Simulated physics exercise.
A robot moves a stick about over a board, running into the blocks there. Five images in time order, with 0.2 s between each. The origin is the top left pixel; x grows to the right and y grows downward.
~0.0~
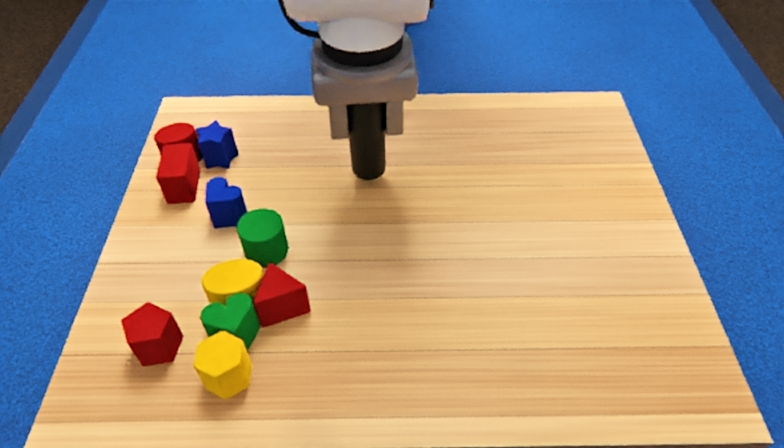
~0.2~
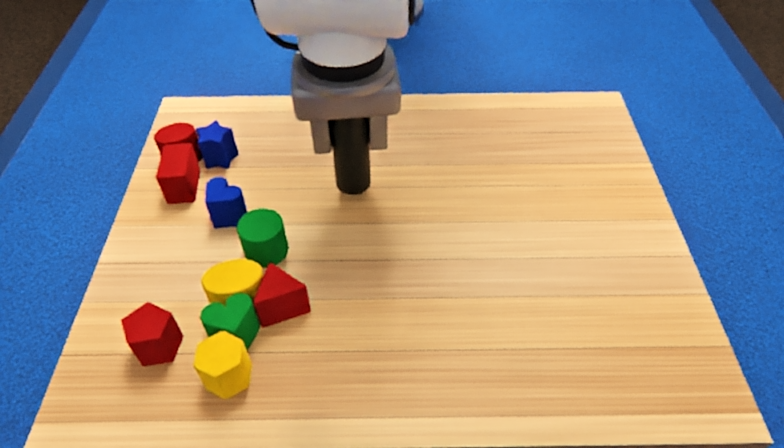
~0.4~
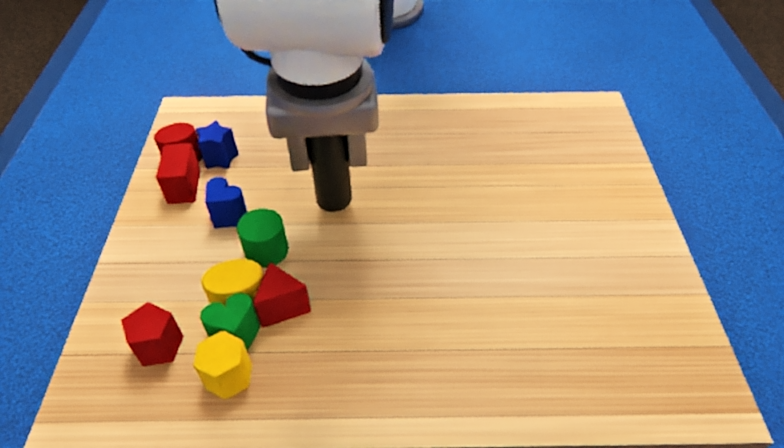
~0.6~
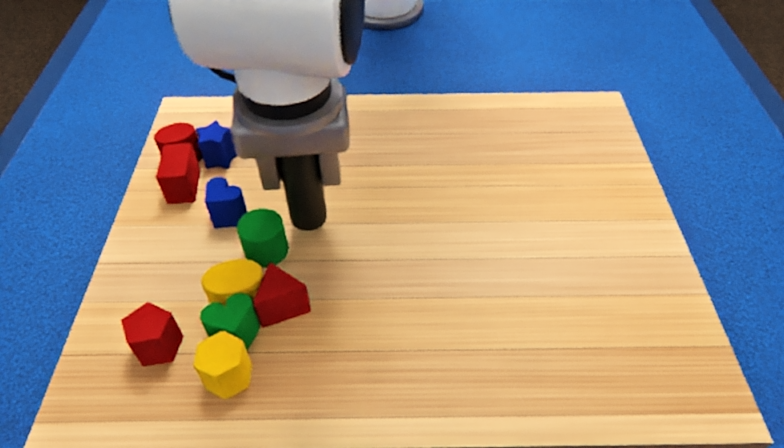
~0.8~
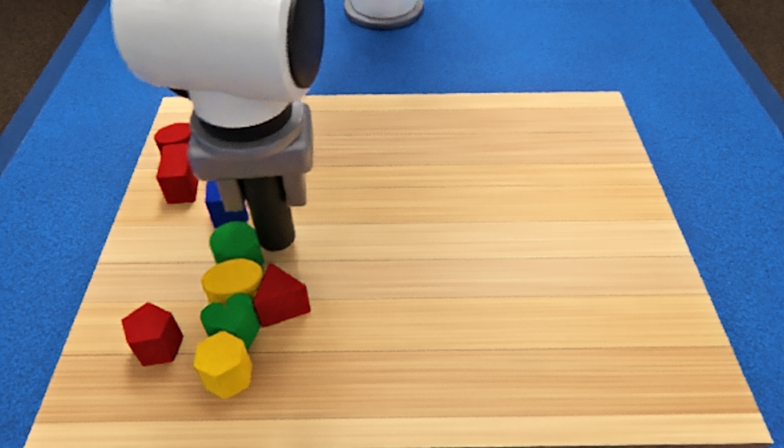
A light wooden board on a blue surface is seen from above at an angle by a still camera. Red, blue, green and yellow blocks sit scattered along its left side, with a white and grey robot arm holding a black stick near the top. The stick glides down and left over bare wood, then pushes the green cylinder left, just above the yellow oval block.
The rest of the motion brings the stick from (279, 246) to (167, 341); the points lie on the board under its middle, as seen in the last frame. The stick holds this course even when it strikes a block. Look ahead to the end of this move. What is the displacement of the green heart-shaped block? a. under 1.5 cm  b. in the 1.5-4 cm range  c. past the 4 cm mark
That would be b.
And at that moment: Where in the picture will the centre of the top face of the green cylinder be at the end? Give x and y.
My prediction: (157, 266).
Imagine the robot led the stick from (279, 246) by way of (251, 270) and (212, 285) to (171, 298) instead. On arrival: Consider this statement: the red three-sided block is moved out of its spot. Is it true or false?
That statement is not accurate.
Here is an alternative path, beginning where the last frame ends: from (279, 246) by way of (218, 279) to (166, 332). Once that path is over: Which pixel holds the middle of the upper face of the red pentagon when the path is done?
The point I'd pick in the picture is (127, 344).
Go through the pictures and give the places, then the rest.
Tip of the stick at (369, 169), middles of tops, red pentagon at (145, 322), green heart-shaped block at (227, 311), yellow oval block at (232, 275), green cylinder at (260, 224), in the first picture.
Stick at (354, 183), nothing pushed, in the second picture.
Stick at (334, 199), nothing pushed, in the third picture.
Stick at (309, 217), nothing pushed, in the fourth picture.
Stick at (277, 237), red pentagon at (145, 322), green heart-shaped block at (227, 311), yellow oval block at (232, 275), green cylinder at (232, 238), in the fifth picture.
What follows on the original path. One third of the way, stick at (240, 267); green heart-shaped block at (227, 318); yellow oval block at (225, 286), turned 15° anticlockwise; green cylinder at (189, 255).
Two thirds of the way, stick at (202, 299); green heart-shaped block at (228, 342), turned 30° anticlockwise; yellow oval block at (200, 322), turned 50° anticlockwise; green cylinder at (159, 266).
At the end, stick at (162, 333); red pentagon at (112, 344), turned 15° clockwise; green heart-shaped block at (230, 346), turned 50° anticlockwise; yellow oval block at (185, 346), turned 85° anticlockwise; green cylinder at (157, 266).
